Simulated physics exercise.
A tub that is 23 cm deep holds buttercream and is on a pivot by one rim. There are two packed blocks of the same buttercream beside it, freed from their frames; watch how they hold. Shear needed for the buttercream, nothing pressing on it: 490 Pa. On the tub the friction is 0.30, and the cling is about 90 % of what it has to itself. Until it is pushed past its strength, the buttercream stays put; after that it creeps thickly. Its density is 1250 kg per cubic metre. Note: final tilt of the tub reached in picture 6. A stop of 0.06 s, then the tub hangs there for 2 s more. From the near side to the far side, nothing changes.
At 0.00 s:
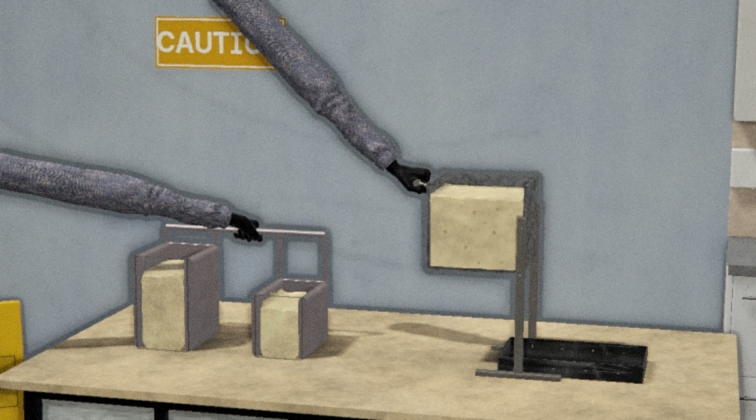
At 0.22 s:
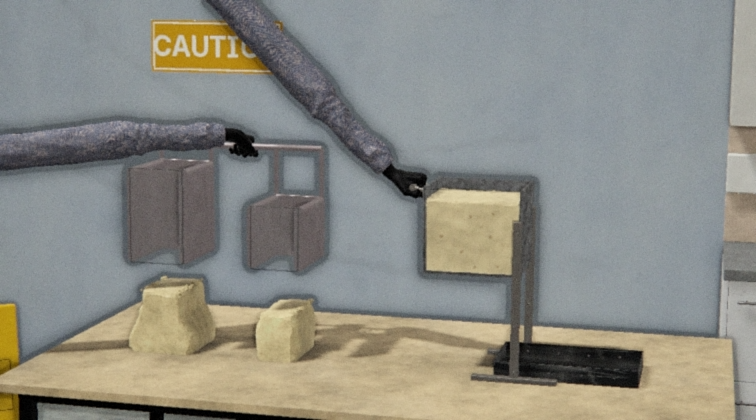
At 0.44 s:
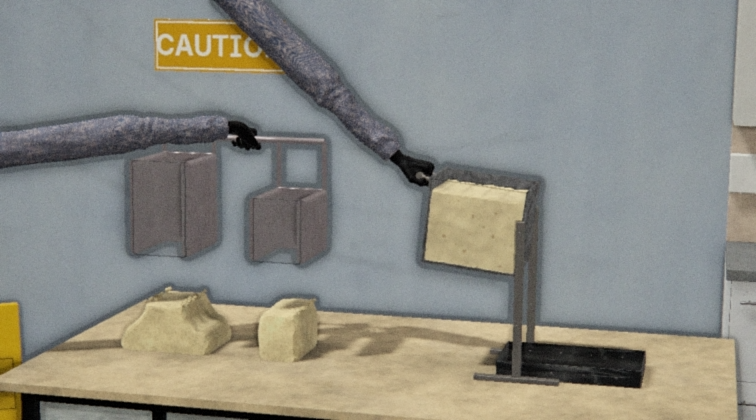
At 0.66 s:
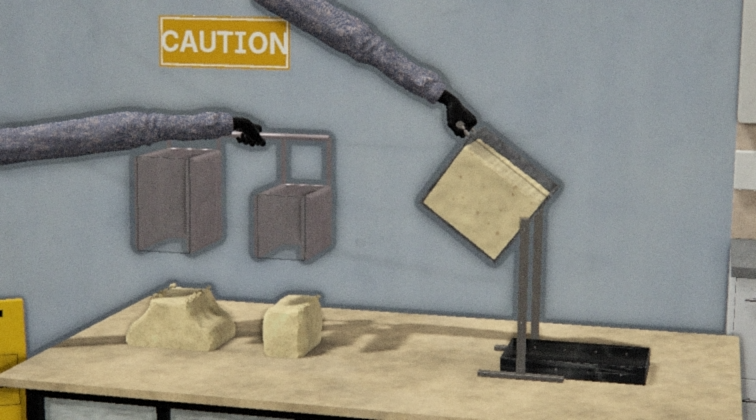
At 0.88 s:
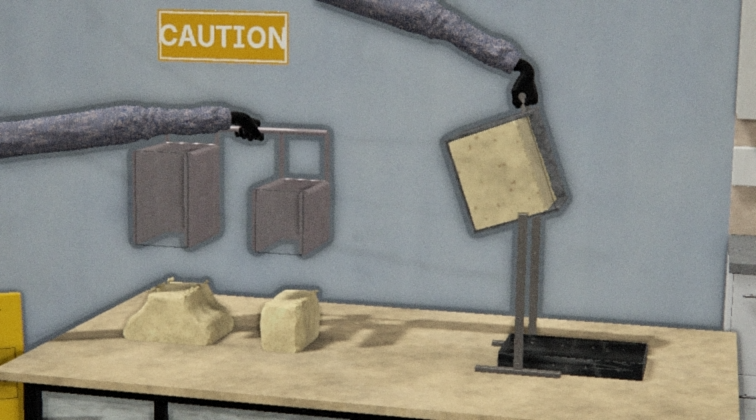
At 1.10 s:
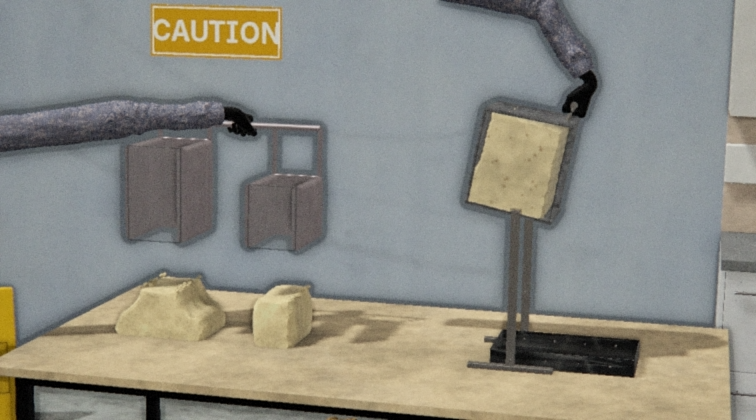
Two arms in grey sleeves and black gloves reach in from the left over a pale tan workbench, seen from the front and slightly above, before a blue-grey wall with a yellow caution sign. The lower arm lifts two grey open casings off two cream blocks, and the taller block slumps and widens while the smaller keeps its shape. The upper arm then swings a cream-filled tub up and over to the right on its stand above a black tray, as the view shifts very slightly.
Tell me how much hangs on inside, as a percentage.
Near 33 %.
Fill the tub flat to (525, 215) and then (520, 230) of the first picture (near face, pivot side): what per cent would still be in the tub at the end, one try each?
Respectively 40 percent and 55 percent.
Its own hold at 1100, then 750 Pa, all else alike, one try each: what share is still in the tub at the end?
Try one gives 50 per cent, try two gives 40 per cent.
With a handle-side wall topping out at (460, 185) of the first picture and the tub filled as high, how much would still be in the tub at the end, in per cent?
Near 50 per cent.
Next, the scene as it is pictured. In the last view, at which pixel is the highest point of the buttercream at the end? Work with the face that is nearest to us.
It ends up highest close to (494, 179).
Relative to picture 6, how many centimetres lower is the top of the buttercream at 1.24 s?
About 6 cm.
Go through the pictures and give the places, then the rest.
In the first picture, handle-side rim at (430, 184), tilt 0 degrees; highest point of the buttercream at (436, 195); test blocks 24 cm, 15 cm high (left to right).
In the second picture, handle-side rim at (426, 188), tilt 0 degrees; highest point of the buttercream at (432, 200); test blocks 19 cm, 15 cm high (left to right).
In the third picture, handle-side rim at (433, 178), tilt 6 degrees; highest point of the buttercream at (439, 191); test blocks 15 cm, 15 cm high (left to right).
In the fourth picture, handle-side rim at (472, 136), tilt 36 degrees; highest point of the buttercream at (469, 150); test blocks 15 cm, 15 cm high (left to right).
In the fifth picture, handle-side rim at (528, 116), tilt 70 degrees; highest point of the buttercream at (516, 124); test blocks 15 cm, 15 cm high (left to right).
In the sixth picture, handle-side rim at (571, 128), tilt 100 degrees; highest point of the buttercream at (498, 115); test blocks 15 cm, 15 cm high (left to right).
By 1.24 s, the tub is at 100 degrees and holds 81 %.
By 1.41 s, the tub is at 100 degrees and holds 41 %.
By 1.58 s, the tub is at 100 degrees and holds 33 %.
By 1.75 s, the tub is at 100 degrees and holds 33 %.
By 3.10 s, at the end, the tub is at 100 degrees and holds 33 %.
